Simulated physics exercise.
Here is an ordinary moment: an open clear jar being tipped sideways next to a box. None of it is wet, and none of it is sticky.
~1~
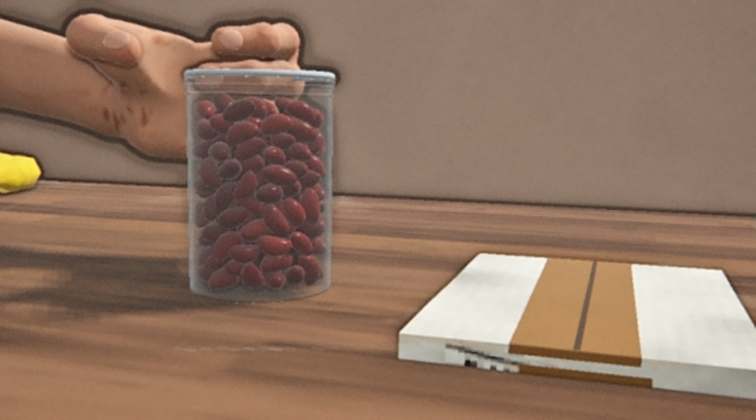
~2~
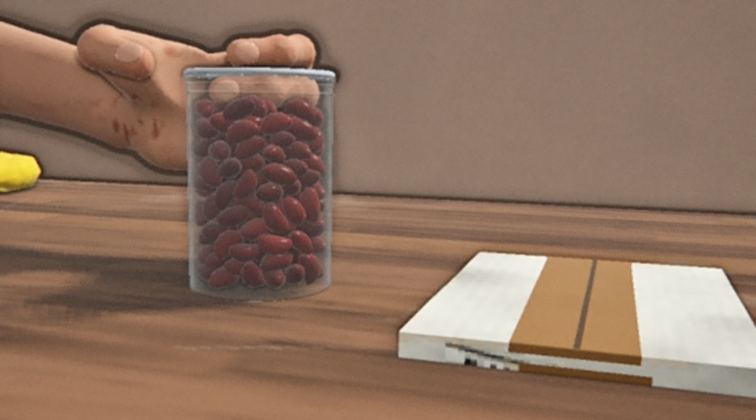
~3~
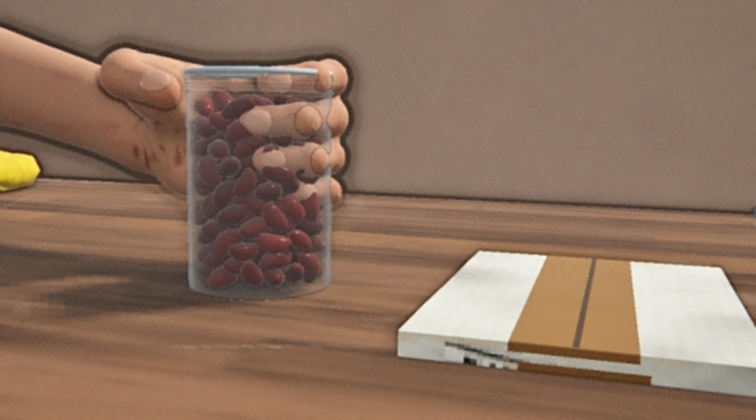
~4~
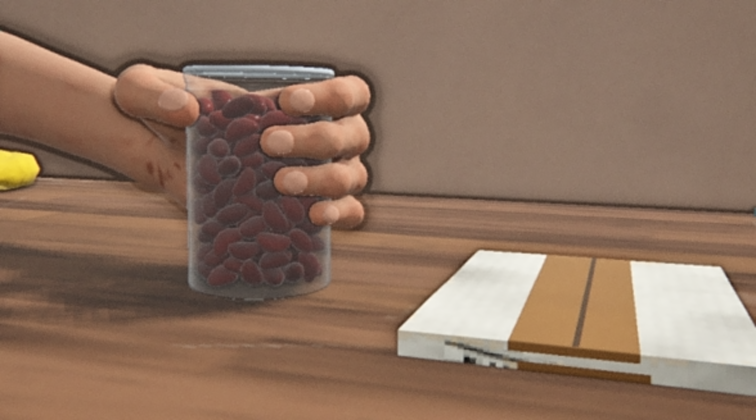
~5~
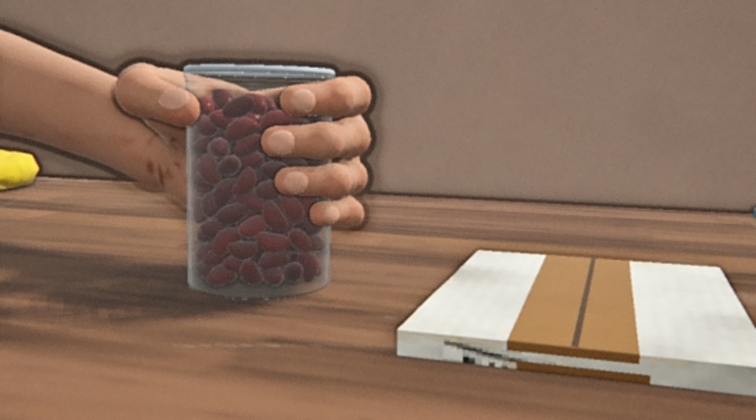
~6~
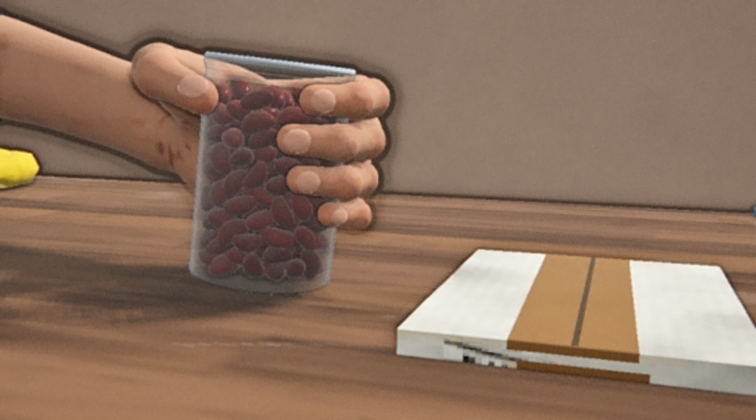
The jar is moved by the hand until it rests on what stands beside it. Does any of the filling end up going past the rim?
Yes.
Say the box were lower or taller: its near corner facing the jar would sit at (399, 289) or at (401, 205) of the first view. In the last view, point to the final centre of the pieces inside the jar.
It would settle near (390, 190) the first time and near (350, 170) the second time.
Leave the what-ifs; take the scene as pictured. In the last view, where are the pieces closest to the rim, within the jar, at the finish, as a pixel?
Around (519, 228).
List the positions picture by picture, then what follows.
The first picture shows jar near (261, 181), nearly full of kidney beans; box near (588, 307), its top about level with the jar's foot.
The second picture shows jar near (261, 180), upright; rim near (326, 75); top of the contents near (272, 130).
The third picture shows jar near (260, 179), upright; rim near (325, 74); box near (587, 305).
The fourth picture shows jar near (260, 178), upright; rim near (325, 73); top of the contents near (271, 128).
The fifth picture shows jar near (260, 177), upright; rim near (326, 73); box near (586, 304).
The sixth picture shows jar near (271, 170), leaning 6°; rim near (347, 73); box near (586, 303), its top about level with the jar's foot.
Then, 0.52 s on from there, the jar leans 45°; everything is still inside.
Then, 0.97 s on from there, the jar leans 78°; everything is still inside.
Then, 1.36 s on from there, the jar rests on the box at 80°; a small part of the kidney beans out of it.
In the end, the jar rests on the box at 80°; a small part of the kidney beans out of it.
